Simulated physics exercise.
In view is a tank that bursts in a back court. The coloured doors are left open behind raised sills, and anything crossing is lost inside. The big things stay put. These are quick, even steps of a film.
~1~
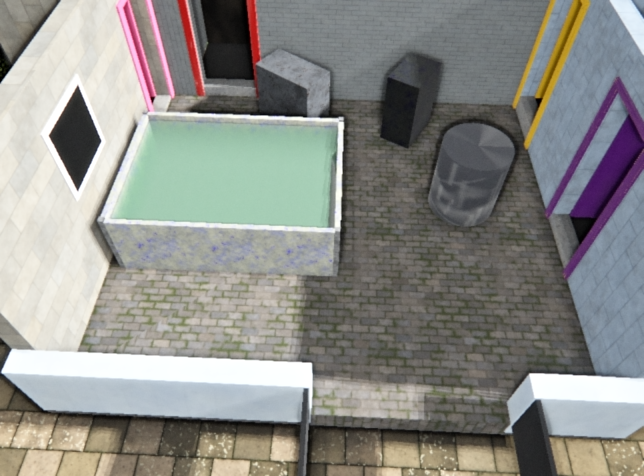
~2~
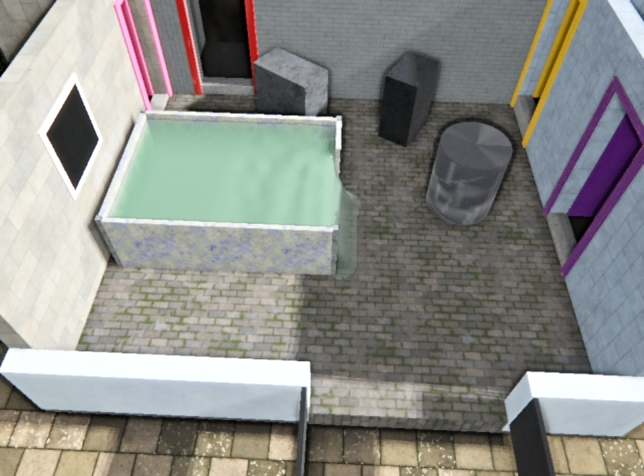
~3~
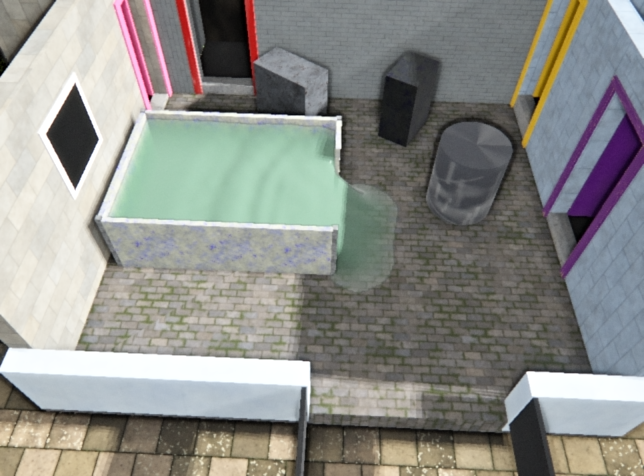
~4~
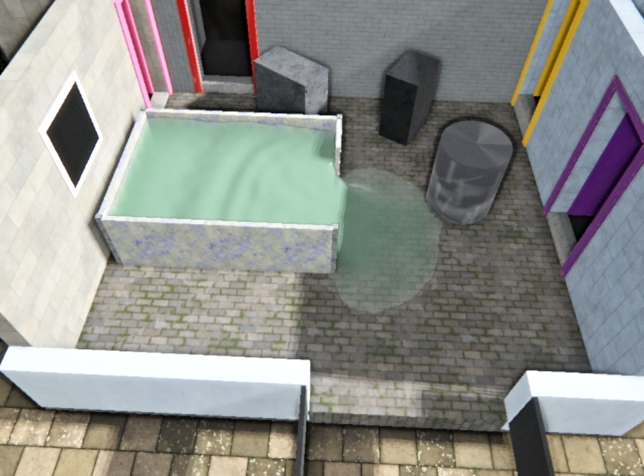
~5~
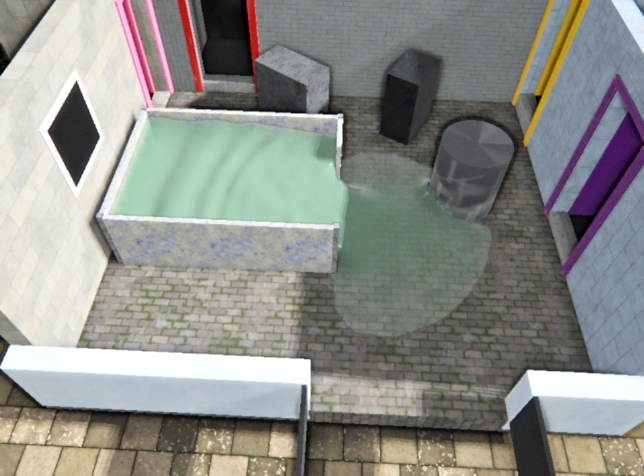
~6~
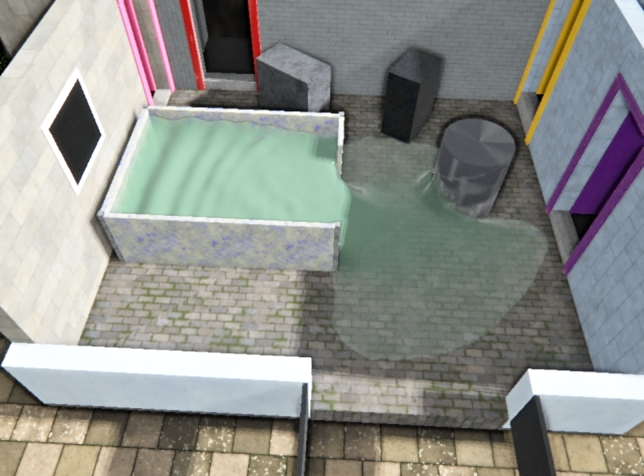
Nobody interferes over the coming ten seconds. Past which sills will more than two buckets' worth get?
The red door keeps it to two buckets or less; the yellow door keeps it to two buckets or less; the purple door lets more than two buckets past; the pink door lets more than two buckets past.
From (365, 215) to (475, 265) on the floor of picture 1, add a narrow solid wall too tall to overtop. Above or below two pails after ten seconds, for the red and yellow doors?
Next up, red does not reach it, and yellow does not reach it.
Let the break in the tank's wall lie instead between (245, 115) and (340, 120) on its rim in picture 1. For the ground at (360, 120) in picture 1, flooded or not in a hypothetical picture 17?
At that place: Awash.
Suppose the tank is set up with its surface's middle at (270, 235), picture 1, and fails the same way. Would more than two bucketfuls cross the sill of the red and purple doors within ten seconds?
Red door takes less, purple door takes more.
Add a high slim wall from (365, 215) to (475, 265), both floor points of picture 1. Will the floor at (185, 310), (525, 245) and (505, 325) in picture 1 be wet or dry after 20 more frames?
Results in sequence: Bone-dry / swamped / swamped.
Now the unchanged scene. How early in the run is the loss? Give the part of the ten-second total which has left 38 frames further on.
My estimate is roughly 70 percent.
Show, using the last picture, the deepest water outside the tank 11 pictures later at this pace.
It should be close to (579, 340).
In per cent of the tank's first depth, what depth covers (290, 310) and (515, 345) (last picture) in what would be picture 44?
I reckon it's around 2 and then 20 in a hundred.
A moment on, water covers 45 % of the floor; the red door not reached, the yellow door wet at the sill, nothing in, the purple door over two buckets in, the pink door not reached.
Next, water covers 50 % of the floor; the red door not reached, the yellow door wet at the sill, nothing in, the purple door far over two buckets in, the pink door not reached.
Then, water covers 65 % of the floor; the red door not reached, the yellow door wet at the sill, nothing in, the purple door far over two buckets in, the pink door not reached.
Later, water covers 95 % of the floor; the red door wet at the sill, nothing in, the yellow door wet at the sill, nothing in, the purple door far over two buckets in, the pink door wet at the sill, nothing in.
In the end, water covers 95 % of the floor; the red door wet at the sill, nothing in, the yellow door wet at the sill, nothing in, the purple door far over two buckets in, the pink door over two buckets in.
